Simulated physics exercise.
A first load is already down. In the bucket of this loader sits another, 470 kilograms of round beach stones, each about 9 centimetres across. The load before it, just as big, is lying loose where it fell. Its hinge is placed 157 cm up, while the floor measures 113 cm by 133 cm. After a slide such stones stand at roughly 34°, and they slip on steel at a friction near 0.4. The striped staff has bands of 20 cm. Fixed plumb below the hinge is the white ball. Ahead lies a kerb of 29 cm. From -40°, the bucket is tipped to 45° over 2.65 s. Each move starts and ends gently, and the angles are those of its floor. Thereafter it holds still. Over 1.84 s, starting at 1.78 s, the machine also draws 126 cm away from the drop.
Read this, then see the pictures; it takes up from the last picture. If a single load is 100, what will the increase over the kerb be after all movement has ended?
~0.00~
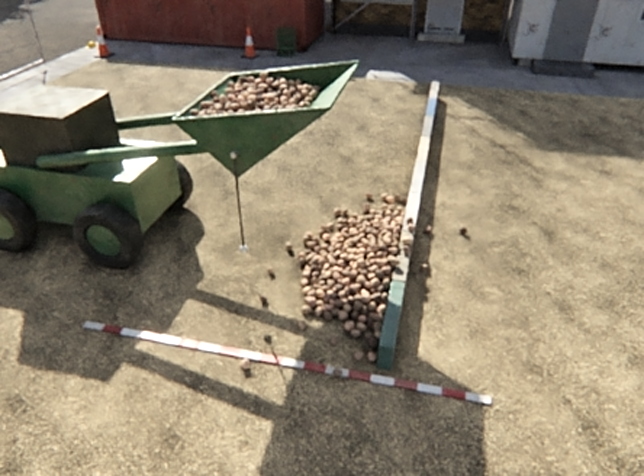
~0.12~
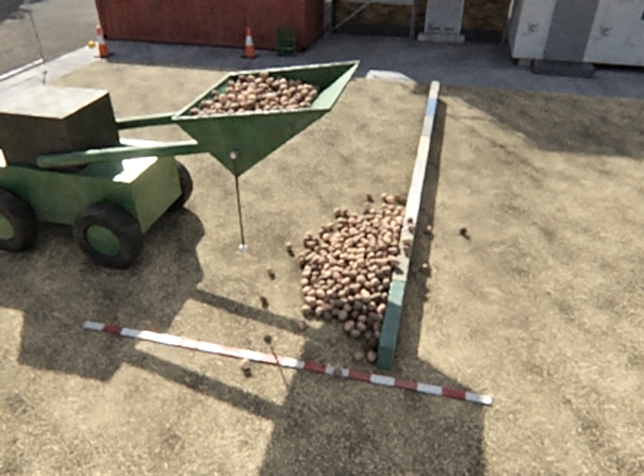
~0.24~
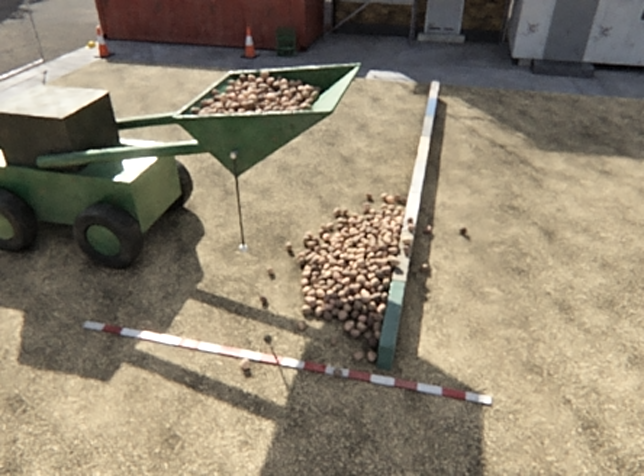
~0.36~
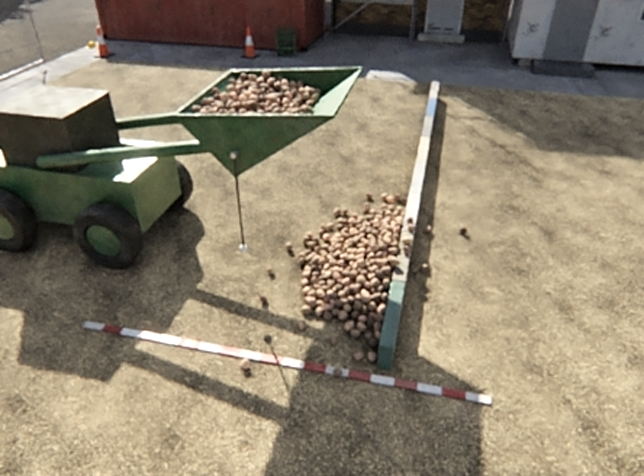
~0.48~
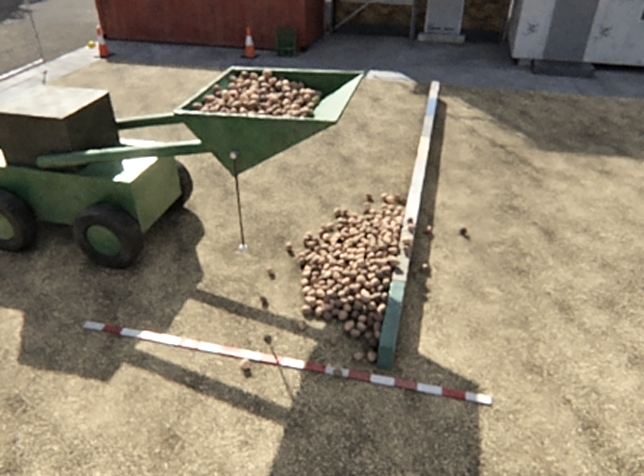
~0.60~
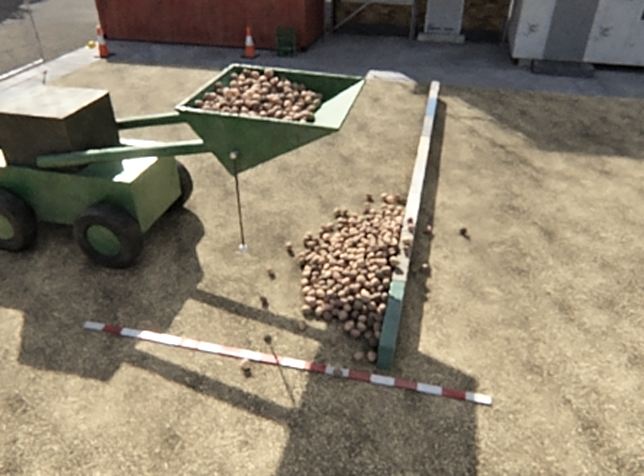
The increase will be around 0 per cent.
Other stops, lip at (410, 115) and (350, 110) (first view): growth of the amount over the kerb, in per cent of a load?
Case one about 40 %, case two about 0 %.
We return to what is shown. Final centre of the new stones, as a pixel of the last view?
Roughly at (331, 250) in the last picture.
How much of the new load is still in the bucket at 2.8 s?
It keeps some 0 percent of its load.
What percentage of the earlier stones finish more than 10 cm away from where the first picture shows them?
Near 10 per cent, I reckon.
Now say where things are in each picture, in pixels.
The first frame shows lip at (330, 109), floor tilted -40°, highest stones at (270, 87). The earlier load is highest near (397, 242), 34 cm above ground level, 99 % on this side of the kerb, 1 % over the kerb.
The second frame shows lip at (330, 109), floor tilted -39°, highest stones at (270, 87); the stones move at 0.0 m/s on average.
The third frame shows lip at (332, 112), floor tilted -38°, highest stones at (262, 86); the stones move at 0.1 m/s on average.
In the fourth frame, the bucket is at -36°, its lip at (334, 117); the top of the load is at (250, 86); the stones move at 0.1 m/s on average.
The fifth frame shows lip at (336, 122), floor tilted -33°, highest stones at (250, 84); the stones move at 0.1 m/s on average.
The sixth frame shows lip at (339, 129), floor tilted -29°, highest stones at (245, 81); the stones move at 0.1 m/s on average.
After 2.0 s the floor is at 32°; in per cent of one load, 86 in the bucket, 113 on this side of the kerb, 1 over the kerb; the foremost stones are at (419, 241).
After 2.8 s the floor is at 45°; in per cent of one load, 0 in the bucket, 199 on this side of the kerb, 1 over the kerb; the foremost stones are at (421, 237).
After 4.1 s the floor is at 45°; in per cent of one load, 0 in the bucket, 199 on this side of the kerb, 1 over the kerb; the foremost stones are at (420, 244).
After 6.9 s the floor is at 45°; in per cent of one load, 0 in the bucket, 199 on this side of the kerb, 1 over the kerb; the foremost stones are at (420, 244). Net gain over the kerb, 0.
